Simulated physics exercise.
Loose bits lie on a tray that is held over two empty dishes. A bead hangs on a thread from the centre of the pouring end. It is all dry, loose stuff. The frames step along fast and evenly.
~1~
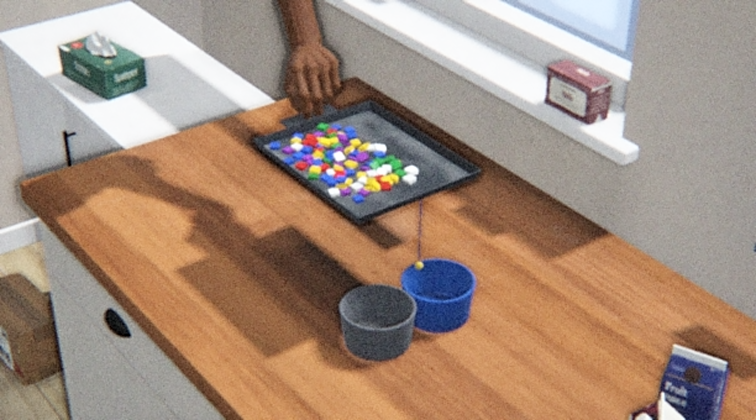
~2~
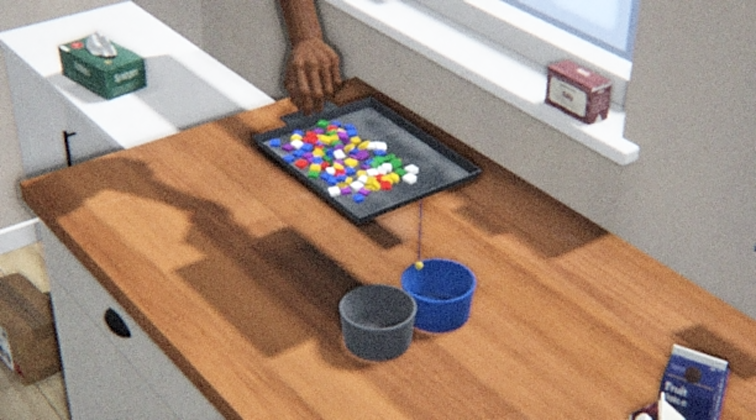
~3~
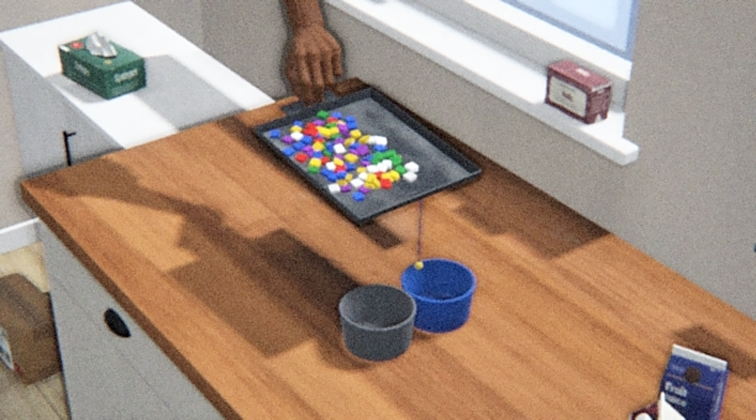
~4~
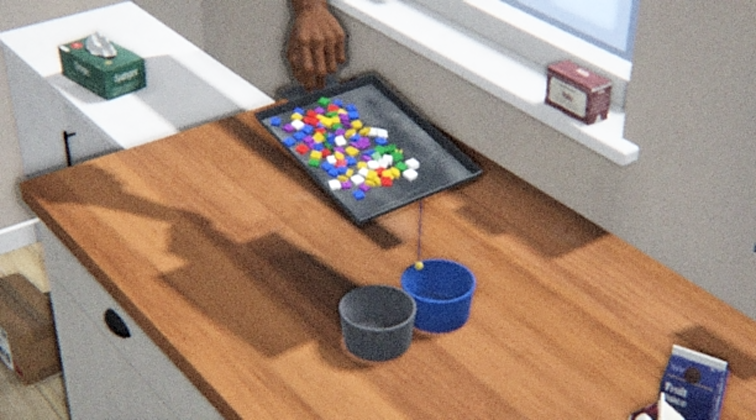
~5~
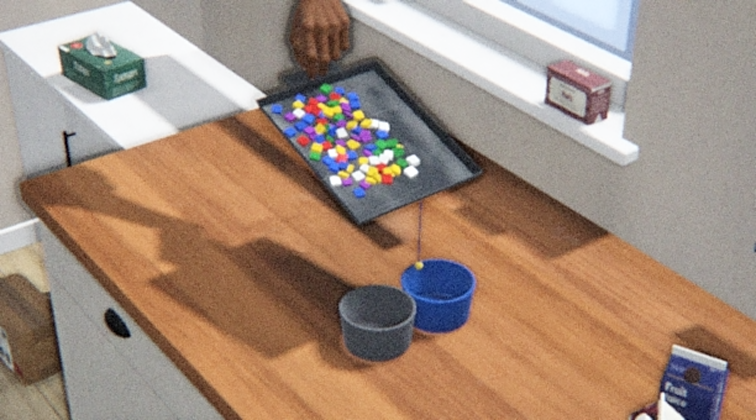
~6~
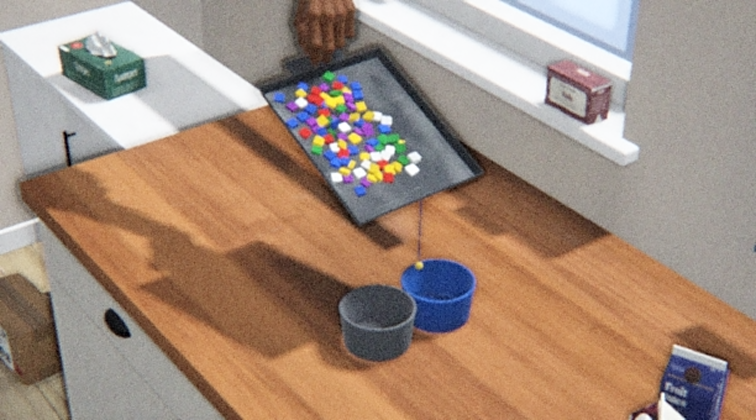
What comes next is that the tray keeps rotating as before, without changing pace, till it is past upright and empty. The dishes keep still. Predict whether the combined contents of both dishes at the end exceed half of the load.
The dishes collect the majority.
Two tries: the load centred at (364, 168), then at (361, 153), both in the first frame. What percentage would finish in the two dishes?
Near 80 and 80 percent respectively.
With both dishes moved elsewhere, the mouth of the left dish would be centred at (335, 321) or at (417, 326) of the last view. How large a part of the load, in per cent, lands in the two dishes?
Around 50 and around 50 per cent, in that order.
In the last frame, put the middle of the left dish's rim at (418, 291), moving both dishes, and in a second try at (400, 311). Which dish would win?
For the two places in order: The leftward one, the leftward one.
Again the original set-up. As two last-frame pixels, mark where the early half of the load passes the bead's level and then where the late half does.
Initially about (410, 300); subsequently about (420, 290).
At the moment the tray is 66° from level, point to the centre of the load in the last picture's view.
Near (401, 203).
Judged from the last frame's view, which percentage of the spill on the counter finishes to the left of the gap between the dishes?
Looks like close to 0 per cent of it.
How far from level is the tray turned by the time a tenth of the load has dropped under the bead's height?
Roughly 75 degrees of tilt.
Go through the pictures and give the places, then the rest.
In the first frame, corners of the pouring end (360, 215) and (476, 170), level; middle of the load (339, 157), mosaic tiles; left dish (400, 339); right dish (460, 311); bead on its thread (419, 266).
In the second frame, corners of the pouring end (360, 215) and (476, 170), level; middle of the load (339, 155).
In the third frame, corners of the pouring end (360, 215) and (476, 170), tipped barely, level across its low end; middle of the load (339, 149).
In the fourth frame, corners of the pouring end (360, 217) and (477, 170), tipped a little, level across its low end; middle of the load (340, 141).
In the fifth frame, corners of the pouring end (361, 218) and (477, 170), tipped clearly, level across its low end; middle of the load (341, 134).
In the sixth frame, corners of the pouring end (361, 219) and (478, 171), tipped clearly, level across its low end; middle of the load (344, 128); left dish (400, 339); right dish (460, 311).
Just after the last frame, tray tipped steeply; the larger part on the tray; roughly a quarter in the air.
A moment on, tray tipped past a quarter turn; about a tenth on the tray; roughly a third in the left dish; roughly a quarter in the right dish; roughly a quarter outside both; about a tenth in the air.
Further on, tray tipped past a quarter turn; roughly a third in the left dish; roughly a quarter in the right dish; roughly a third outside both; just a few in the air.
When it is over, tray tipped past a quarter turn; roughly a third in the left dish; roughly a quarter in the right dish; roughly a third outside both; just a few in the air.
